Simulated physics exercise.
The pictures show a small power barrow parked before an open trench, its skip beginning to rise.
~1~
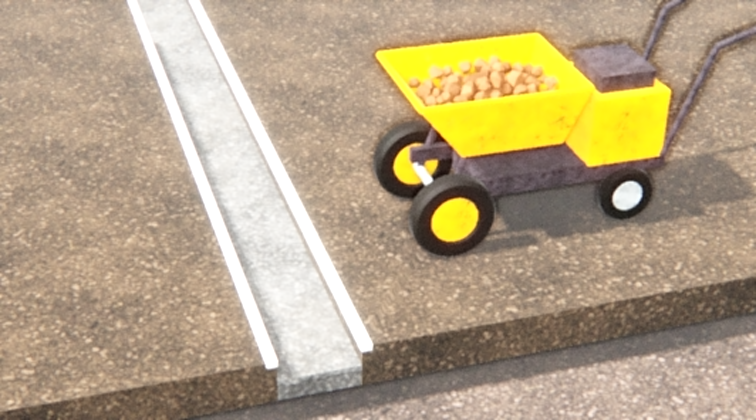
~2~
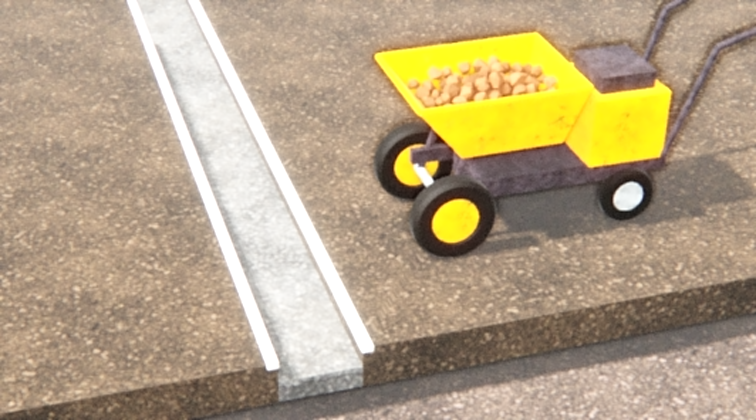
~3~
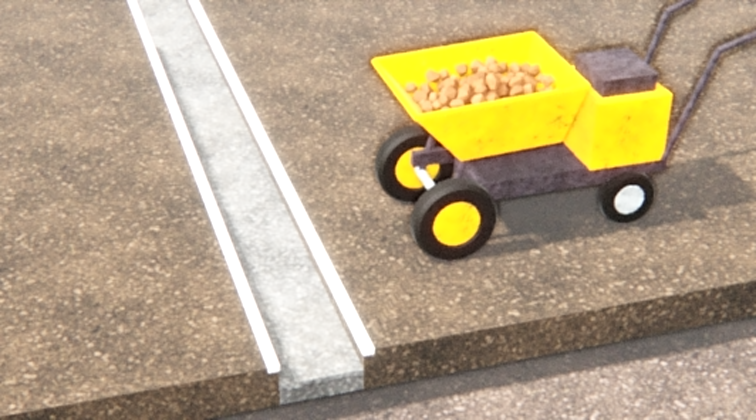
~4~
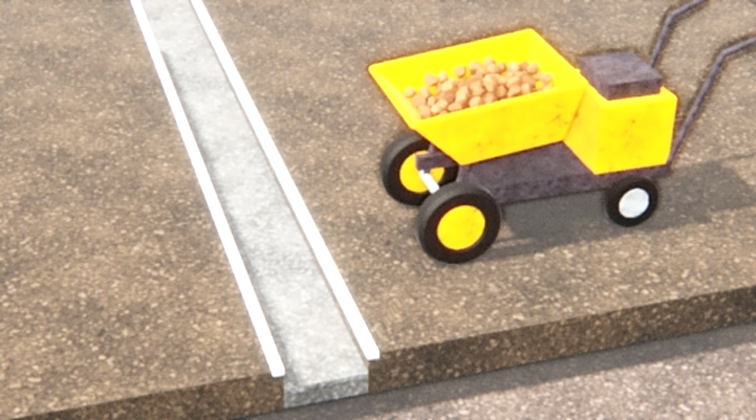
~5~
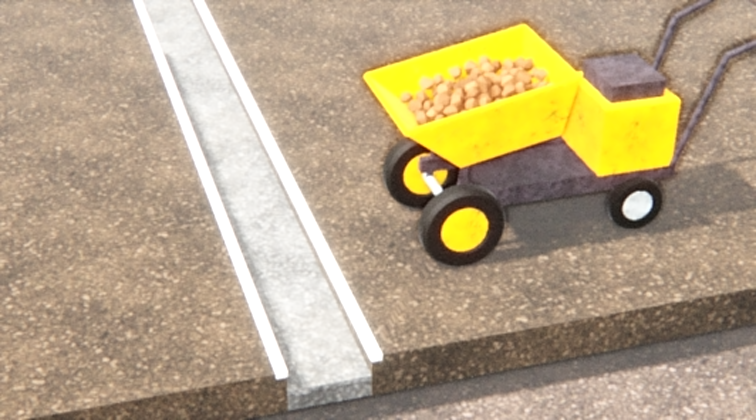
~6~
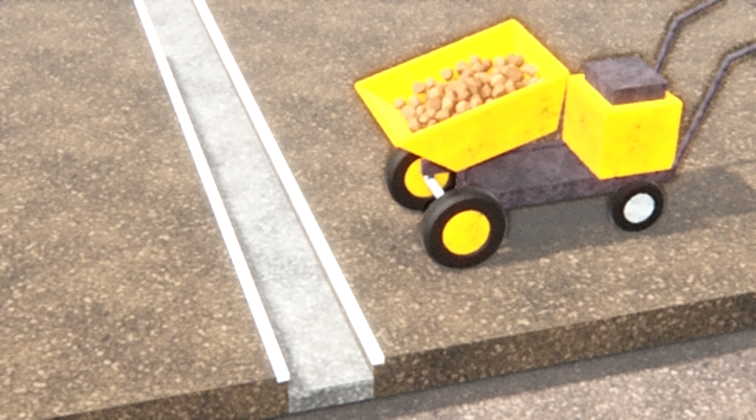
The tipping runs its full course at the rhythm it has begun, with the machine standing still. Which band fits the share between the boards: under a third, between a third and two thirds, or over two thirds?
In the trench: More than two thirds.
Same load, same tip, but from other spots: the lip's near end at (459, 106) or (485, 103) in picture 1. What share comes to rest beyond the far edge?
First some 0, then 0 per cent.
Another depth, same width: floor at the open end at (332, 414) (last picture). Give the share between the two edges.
About 100 per cent.
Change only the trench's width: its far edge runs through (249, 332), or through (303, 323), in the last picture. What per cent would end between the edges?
The first gives 90 %, the second 50 %.
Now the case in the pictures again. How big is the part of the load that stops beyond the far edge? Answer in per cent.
It comes to 10 per cent or so.
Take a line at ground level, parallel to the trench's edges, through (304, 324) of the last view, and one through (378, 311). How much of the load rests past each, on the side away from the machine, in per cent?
Roughly 40 per cent, and 100 per cent.
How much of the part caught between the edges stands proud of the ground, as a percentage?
About 30 per cent.
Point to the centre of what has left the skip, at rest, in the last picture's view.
Roughly at (280, 261).
Shortly afterwards, skip tipped steeply; the whole lot in the skip.
Next, skip tipped right over; the bulk in the skip; a little in or heaped over the trench; only a few falling.
Some moments later, skip tipped right over; near a quarter in the skip; near two thirds in or heaped over the trench; a little beyond it.
In the end, skip tipped right over; only a few short of the trench; the bulk in or heaped over the trench; a little beyond it.
